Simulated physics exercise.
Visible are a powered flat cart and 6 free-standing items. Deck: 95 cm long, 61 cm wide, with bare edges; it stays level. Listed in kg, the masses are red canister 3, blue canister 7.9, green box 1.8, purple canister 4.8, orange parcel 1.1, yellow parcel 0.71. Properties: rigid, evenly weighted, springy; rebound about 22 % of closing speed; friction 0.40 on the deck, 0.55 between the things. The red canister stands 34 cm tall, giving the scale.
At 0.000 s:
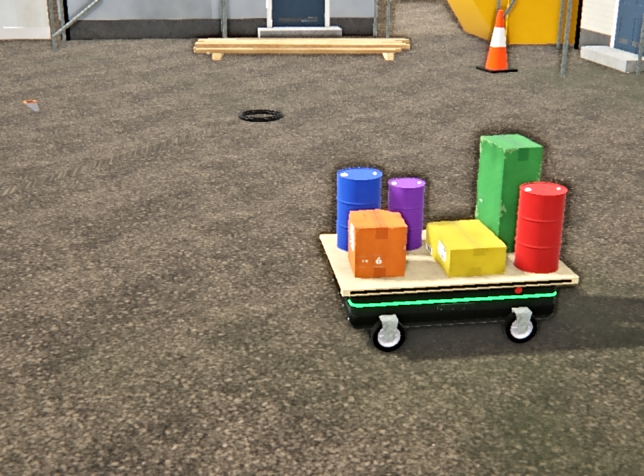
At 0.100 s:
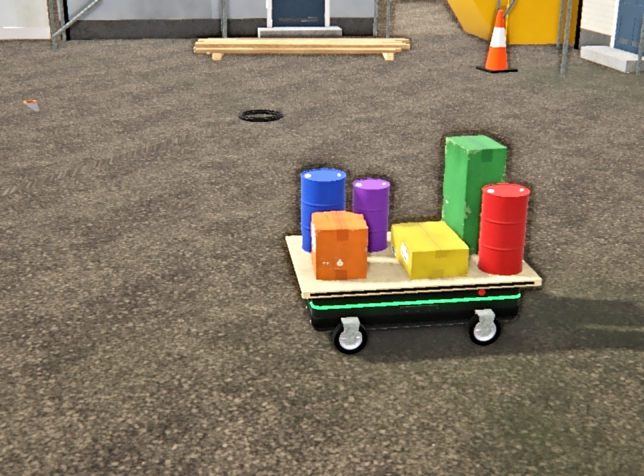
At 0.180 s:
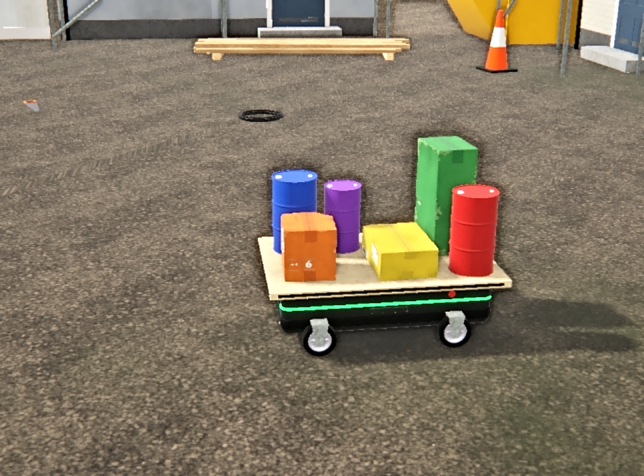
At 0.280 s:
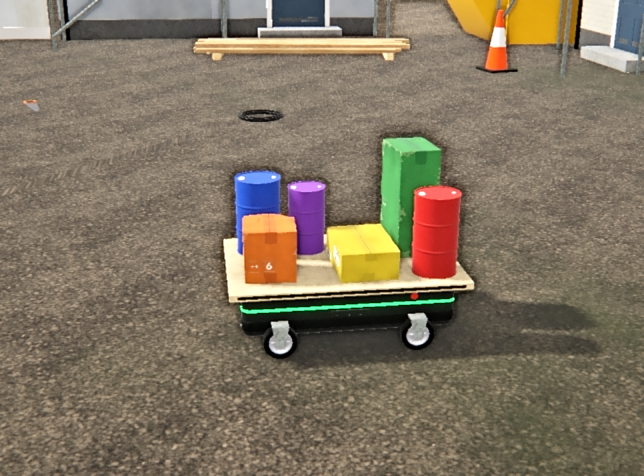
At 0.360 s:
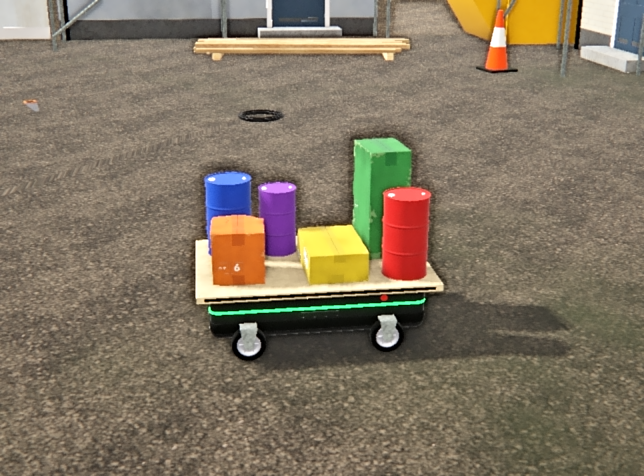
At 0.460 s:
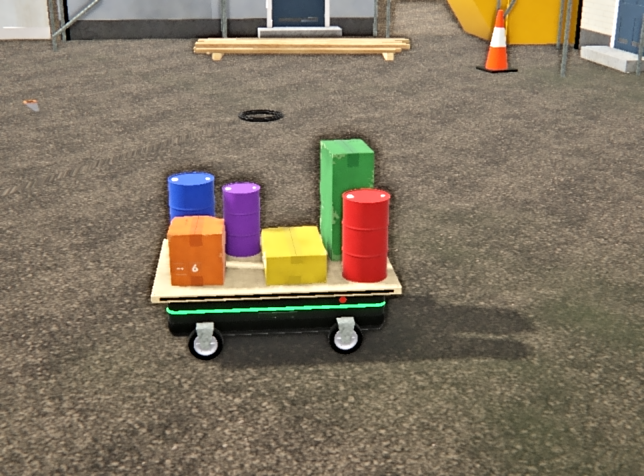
A rough tarmac yard is seen from slightly above by a camera that stays still, with a plank bench, a doorway, an orange and white cone and a black ring behind. A flat wheeled cart carries blue and purple drums and an orange box at left, a yellow box mid-deck, and green box and red drum at right. The cart rolls steadily leftward, turning very slightly, its load riding along unshifted.
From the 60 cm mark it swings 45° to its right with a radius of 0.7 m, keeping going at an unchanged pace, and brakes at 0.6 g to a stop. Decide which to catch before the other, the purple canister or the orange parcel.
I would say the second of the pair.
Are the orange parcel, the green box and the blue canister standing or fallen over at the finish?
Outcome noted - the orange parcel ends up fallen, the green box ends up fallen, the blue canister ends up fallen.
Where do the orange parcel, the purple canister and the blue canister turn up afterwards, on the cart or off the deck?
Afterwards, the orange parcel leaves its support, the purple canister stays on its support, and the blue canister leaves its support.
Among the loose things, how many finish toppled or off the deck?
Total: 3.
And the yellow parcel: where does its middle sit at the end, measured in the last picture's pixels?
(93, 214), roughly.
Around 0.66 s, cart has run 106 cm, turned 25°; orange parcel shifted 18 cm near (116, 242); purple canister shifted 11 cm near (178, 213); blue canister shifted 19 cm.
Around 1.06 s, cart has run 163 cm, turned 45°; orange parcel now off the deck; purple canister shifted 18 cm near (96, 187); blue canister shifted 29 cm.
Around 1.46 s, cart has run 167 cm, turned 45°, stopped; blue canister now off the deck; purple canister shifted 23 cm near (79, 182); green box at 32° to upright.
Finally (2.6 s), off the deck, blue canister and orange parcel; on their side or leaning hard on the cart, green box; not toppled but over 10 cm from the start, red canister, purple canister and yellow parcel. Final places as that camera would see them, purple canister near (79, 182). Purple canister was never lost; orange parcel went at 0.70 s.
